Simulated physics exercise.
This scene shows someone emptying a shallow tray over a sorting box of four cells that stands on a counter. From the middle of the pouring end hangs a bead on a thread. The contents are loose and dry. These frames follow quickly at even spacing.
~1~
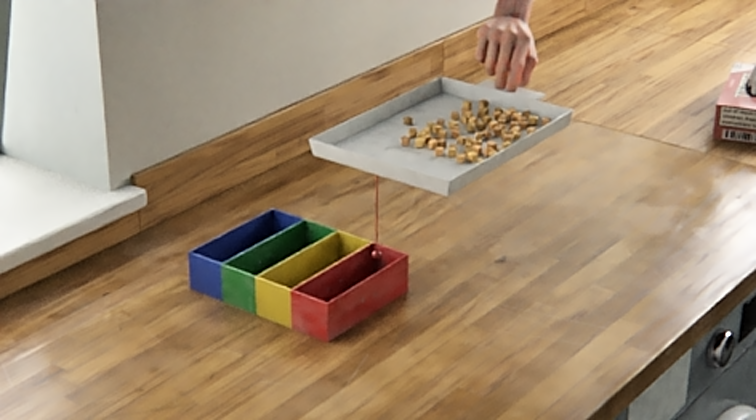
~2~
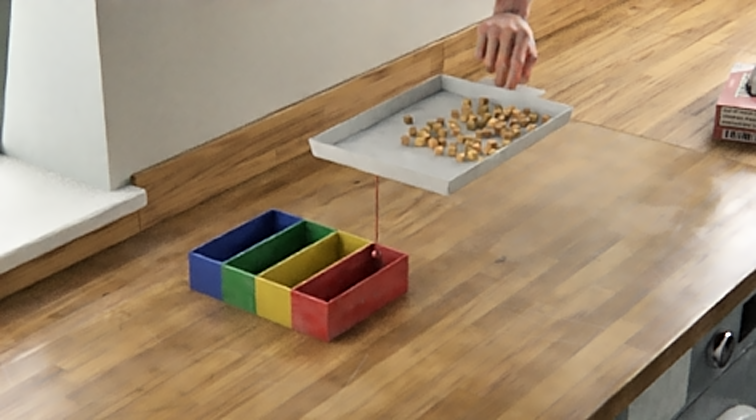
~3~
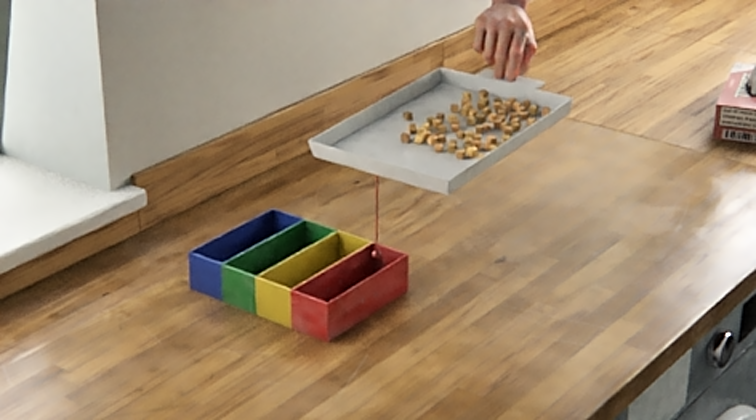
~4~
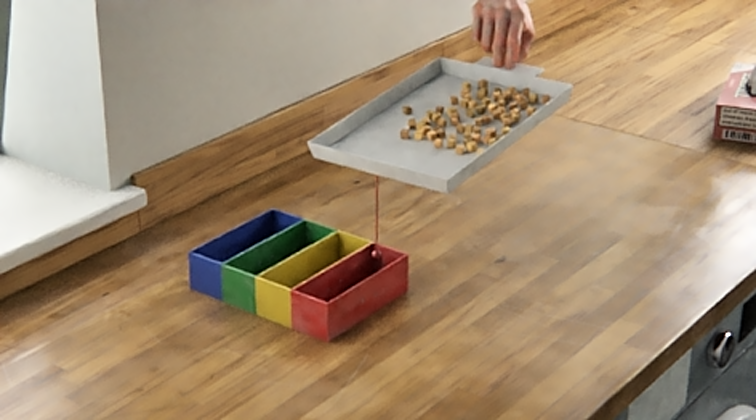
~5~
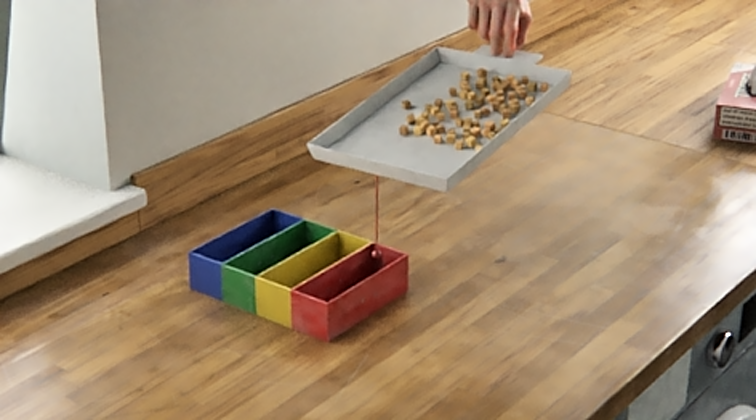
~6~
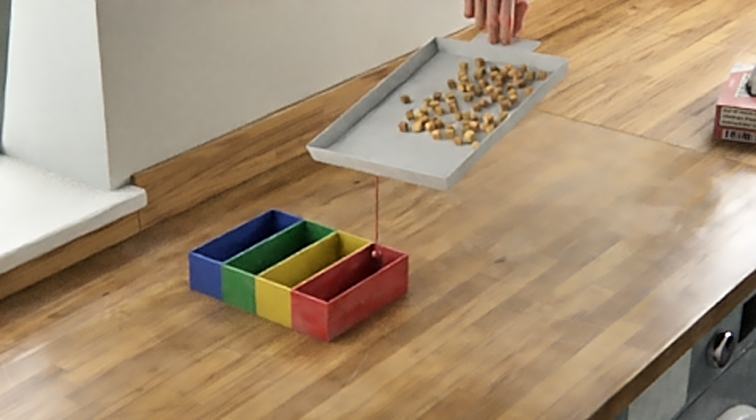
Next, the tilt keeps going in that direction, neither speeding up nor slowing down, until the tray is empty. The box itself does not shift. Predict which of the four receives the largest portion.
The yellow one receives the largest portion.
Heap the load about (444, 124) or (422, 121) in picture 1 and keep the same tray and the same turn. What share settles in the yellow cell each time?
Near 50 % and 50 %.
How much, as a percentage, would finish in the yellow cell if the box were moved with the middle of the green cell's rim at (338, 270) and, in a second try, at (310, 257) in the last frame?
20, then 30 %.
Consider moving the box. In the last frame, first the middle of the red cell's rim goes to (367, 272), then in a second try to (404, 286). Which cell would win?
The first placement favours the cell in yellow, while the second favours the cell in green.
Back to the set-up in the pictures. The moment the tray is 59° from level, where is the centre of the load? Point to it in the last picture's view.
Centre estimate: (359, 157).
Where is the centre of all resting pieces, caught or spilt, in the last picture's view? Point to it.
Once it all stops, the middle lies near (303, 300).
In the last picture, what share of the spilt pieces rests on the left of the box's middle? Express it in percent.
About 30 percent.
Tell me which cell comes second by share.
Second position is held by that red cell.
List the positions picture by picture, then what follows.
In the first picture, corners of the pouring end (314, 139) and (449, 179), level; middle of the load (479, 136), small wooden cubes; bead on its thread (377, 254); blue cell (206, 273); green cell (239, 285); yellow cell (274, 299); red cell (310, 312).
In the second picture, corners of the pouring end (313, 139) and (448, 179), level; middle of the load (479, 135).
In the third picture, corners of the pouring end (313, 140) and (448, 178), tipped barely, lowest at the left corner; middle of the load (479, 129).
In the fourth picture, corners of the pouring end (312, 142) and (447, 177), tipped a little, lowest at the left corner; middle of the load (478, 122).
In the fifth picture, corners of the pouring end (311, 143) and (446, 176), tipped a little, lowest at the left corner; middle of the load (477, 114).
In the sixth picture, corners of the pouring end (311, 145) and (445, 176), tipped a little, lowest at the left corner; middle of the load (476, 107); blue cell (206, 273); green cell (239, 285); yellow cell (274, 299); red cell (310, 312).
Just after the last frame, tray tipped steeply; the larger part on the tray; roughly a quarter falling or outside the box.
A moment on, tray tipped right over; roughly two thirds on the tray; about a tenth in the yellow cell; about a tenth in the green cell; about a tenth in the red cell; about a tenth falling or outside the box.
Further on, tray tipped past a quarter turn; roughly half in the yellow cell; roughly a quarter in the red cell; about a tenth in the green cell; roughly a quarter falling or outside the box.
When it is over, tray tipped past a quarter turn; roughly half in the yellow cell; roughly a quarter in the red cell; about a tenth in the green cell; not one in the blue cell; roughly a quarter outside the box.
